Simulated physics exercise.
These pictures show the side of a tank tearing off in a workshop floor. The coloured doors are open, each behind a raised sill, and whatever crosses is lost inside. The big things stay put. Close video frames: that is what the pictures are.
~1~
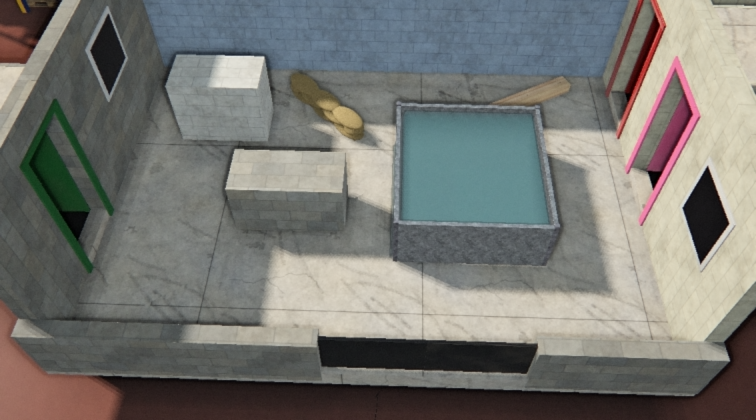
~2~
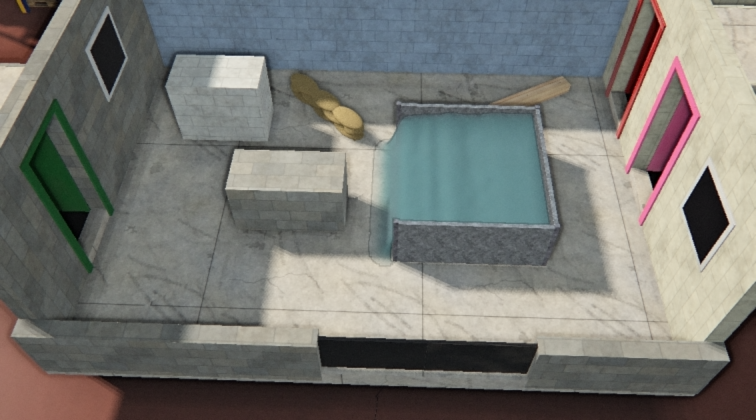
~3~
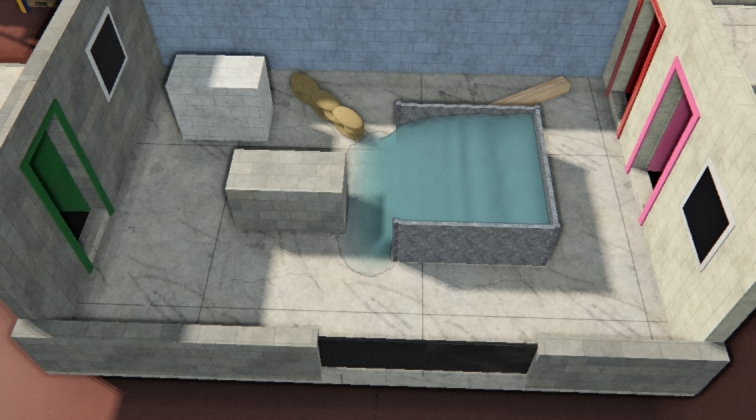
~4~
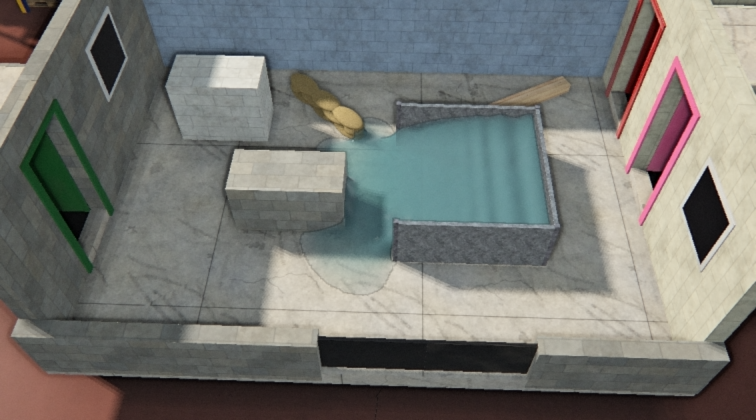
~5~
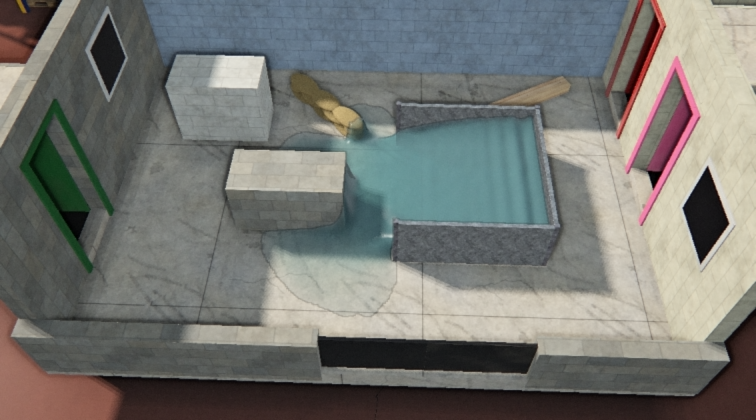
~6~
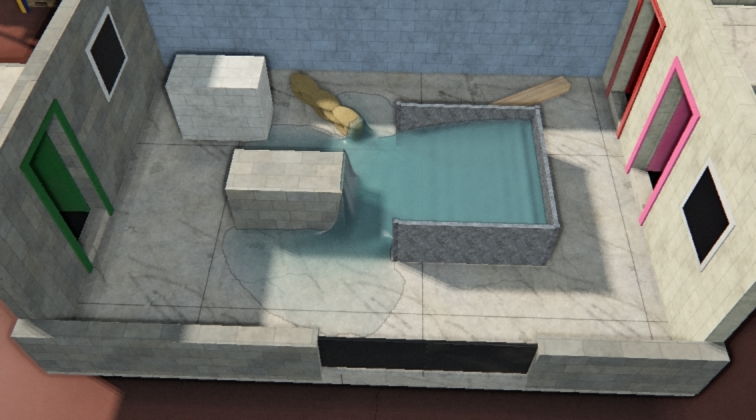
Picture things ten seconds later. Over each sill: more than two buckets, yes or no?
Red door: No, not more; green door: Yes, more; pink door: No, not more.
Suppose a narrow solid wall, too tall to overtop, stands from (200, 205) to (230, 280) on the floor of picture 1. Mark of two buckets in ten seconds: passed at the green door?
The green door exceeds the limit.
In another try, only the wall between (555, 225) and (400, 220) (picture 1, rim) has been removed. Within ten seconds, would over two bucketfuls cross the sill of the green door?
I reckon the green door crosses the line.
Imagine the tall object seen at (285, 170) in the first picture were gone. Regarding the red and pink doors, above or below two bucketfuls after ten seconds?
The red door falls short, and the pink door falls short.
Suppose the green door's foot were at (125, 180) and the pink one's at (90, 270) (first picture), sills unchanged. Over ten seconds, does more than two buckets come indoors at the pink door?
Note: Pink door lets too much through.
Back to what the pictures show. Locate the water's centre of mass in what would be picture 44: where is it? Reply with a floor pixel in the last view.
I reckon somewhere around (319, 191).
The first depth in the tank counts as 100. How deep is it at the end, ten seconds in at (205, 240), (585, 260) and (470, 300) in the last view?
In order: Roughly 12, 6 and 6 in a hundred.
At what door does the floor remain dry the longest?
I'd say the pink door.
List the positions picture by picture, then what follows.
The first frame shows still water in the tank at (471, 165).
In the second frame, the front is at (393, 141), out from the gap at (399, 184).
In the third frame, the front is at (364, 138), out from the gap at (399, 187).
In the fourth frame, water pours out at (399, 189) and has run to (333, 280).
In the fifth frame, the front is at (293, 286), out from the gap at (399, 190).
In the sixth frame, the front is at a hidden place, out from the gap at (399, 190).
A moment on, water covers 40 % of the floor; the red door not reached, the green door wet at the sill, nothing in, the pink door not reached.
Next, water covers 55 % of the floor; the red door not reached, the green door wet at the sill, nothing in, the pink door not reached.
Then, water covers 70 % of the floor; the red door not reached, the green door over two buckets in, the pink door not reached.
Later, water covers 85 % of the floor; the red door wet at the sill, nothing in, the green door over two buckets in, the pink door not reached.
In the end, water covers 95 % of the floor; the red door wet at the sill, nothing in, the green door over two buckets in, the pink door wet at the sill, nothing in.
